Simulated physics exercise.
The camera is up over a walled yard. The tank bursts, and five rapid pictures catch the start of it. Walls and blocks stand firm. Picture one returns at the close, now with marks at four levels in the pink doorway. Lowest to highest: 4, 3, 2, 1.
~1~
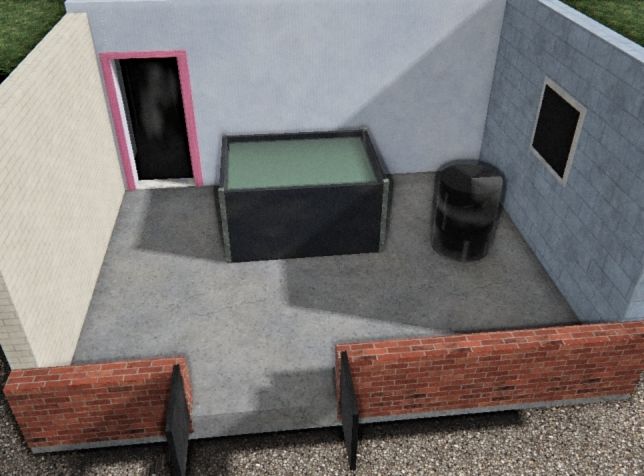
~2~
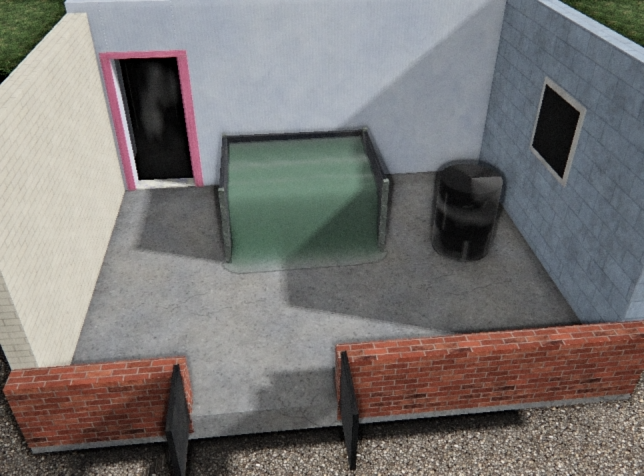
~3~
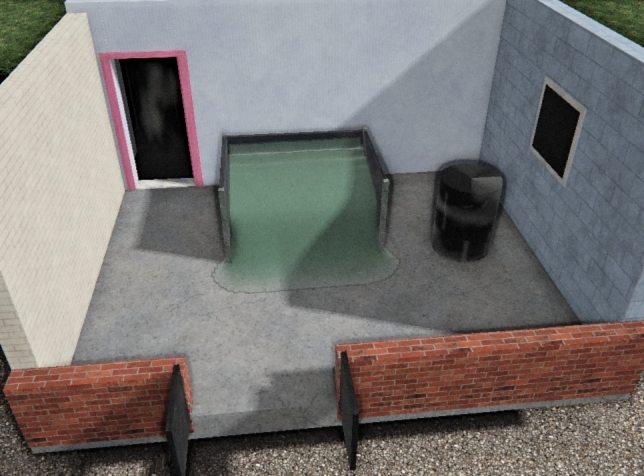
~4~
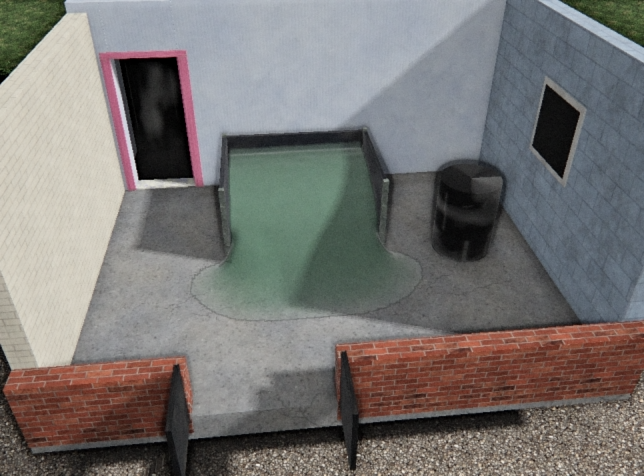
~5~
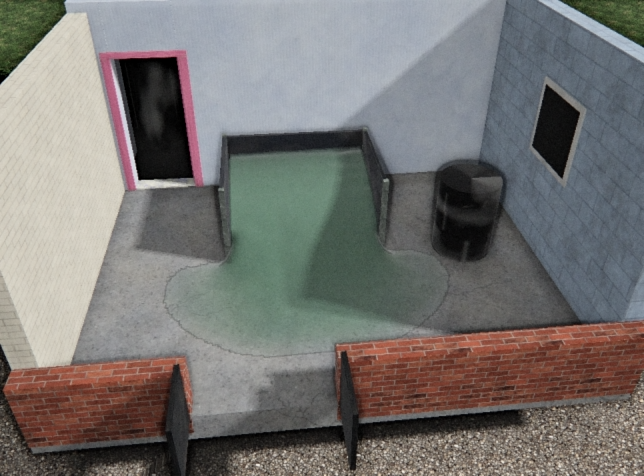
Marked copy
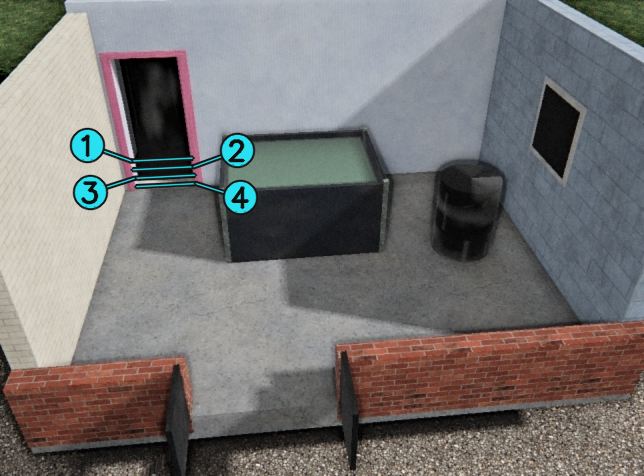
Green water pours from the front of a dark tank and spreads across the walled yard.
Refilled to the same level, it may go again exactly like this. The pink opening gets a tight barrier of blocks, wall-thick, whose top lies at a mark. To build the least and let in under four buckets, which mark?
Use mark 3.
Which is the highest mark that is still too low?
That would be 4.
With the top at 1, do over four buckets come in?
No, that is safe.
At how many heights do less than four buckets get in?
Three of them.
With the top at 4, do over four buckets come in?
Yes, it does.
On the marked copy, 1 at (161, 159); 2 at (163, 168); 3 at (164, 176); 4 at (166, 185); from the bottom up 4, 3, 2, 1.
For mark 1, nothing gets over.
For mark 2, nothing gets over.
For mark 3, nothing gets over.
For mark 4, about 12 bucketfuls get in.
